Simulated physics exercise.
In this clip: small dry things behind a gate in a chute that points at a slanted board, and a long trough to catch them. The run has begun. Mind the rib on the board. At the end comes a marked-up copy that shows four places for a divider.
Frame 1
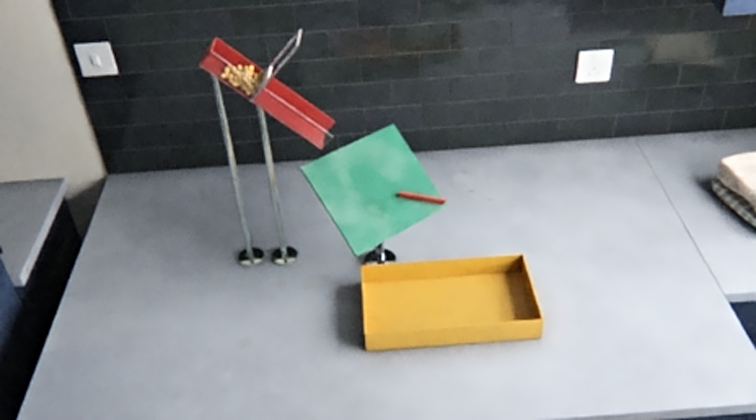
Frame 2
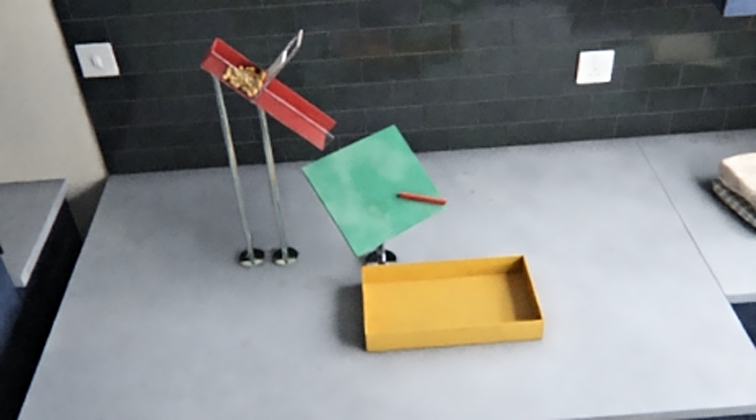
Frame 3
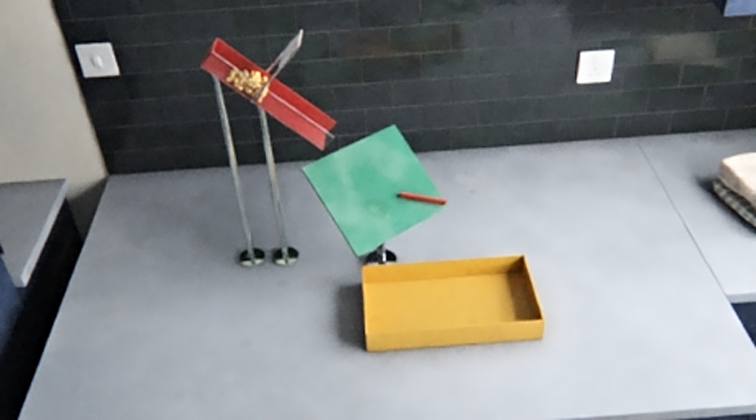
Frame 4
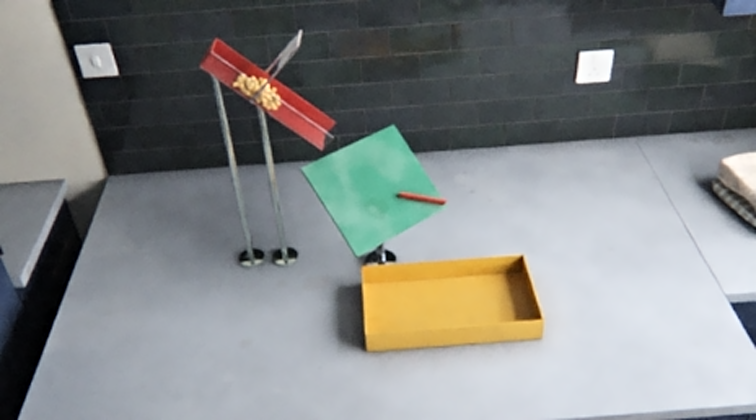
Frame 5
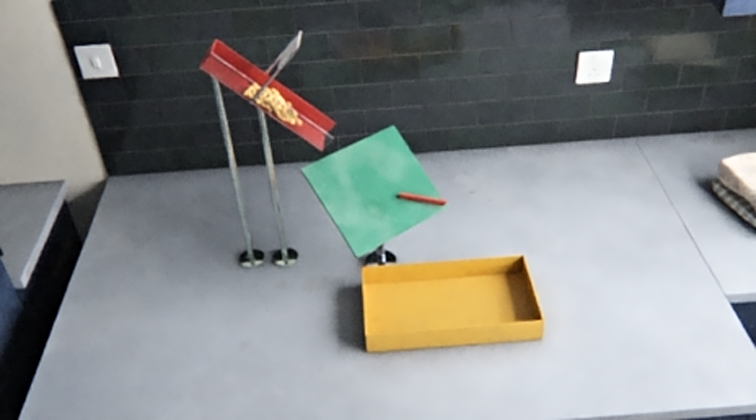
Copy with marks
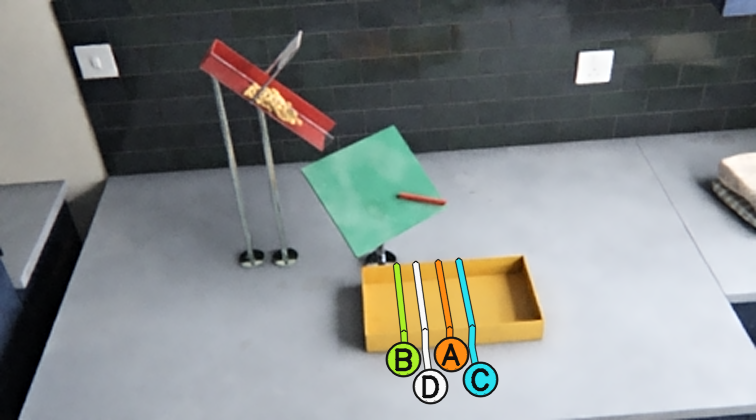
Dried chickpeas sliding down a sloping red chute past a raised gate, above a tilted green board and an empty yellow trough.
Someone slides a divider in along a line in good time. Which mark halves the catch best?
Best: A.
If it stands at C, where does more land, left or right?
Left.
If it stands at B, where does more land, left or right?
More lands on the right.
On the marked copy, line A crosses the front rim at (449, 328); line B crosses the front rim at (403, 332); line C crosses the front rim at (472, 326); line D crosses the front rim at (425, 330).
If A is chosen, of what is caught, close to half on the left of the divider, close to half on the right.
If B is chosen, of what is caught, none at all on the left of the divider, the whole lot on the right.
If C is chosen, of what is caught, the bulk on the left of the divider, a small share on the right.
If D is chosen, of what is caught, none at all on the left of the divider, the whole lot on the right.
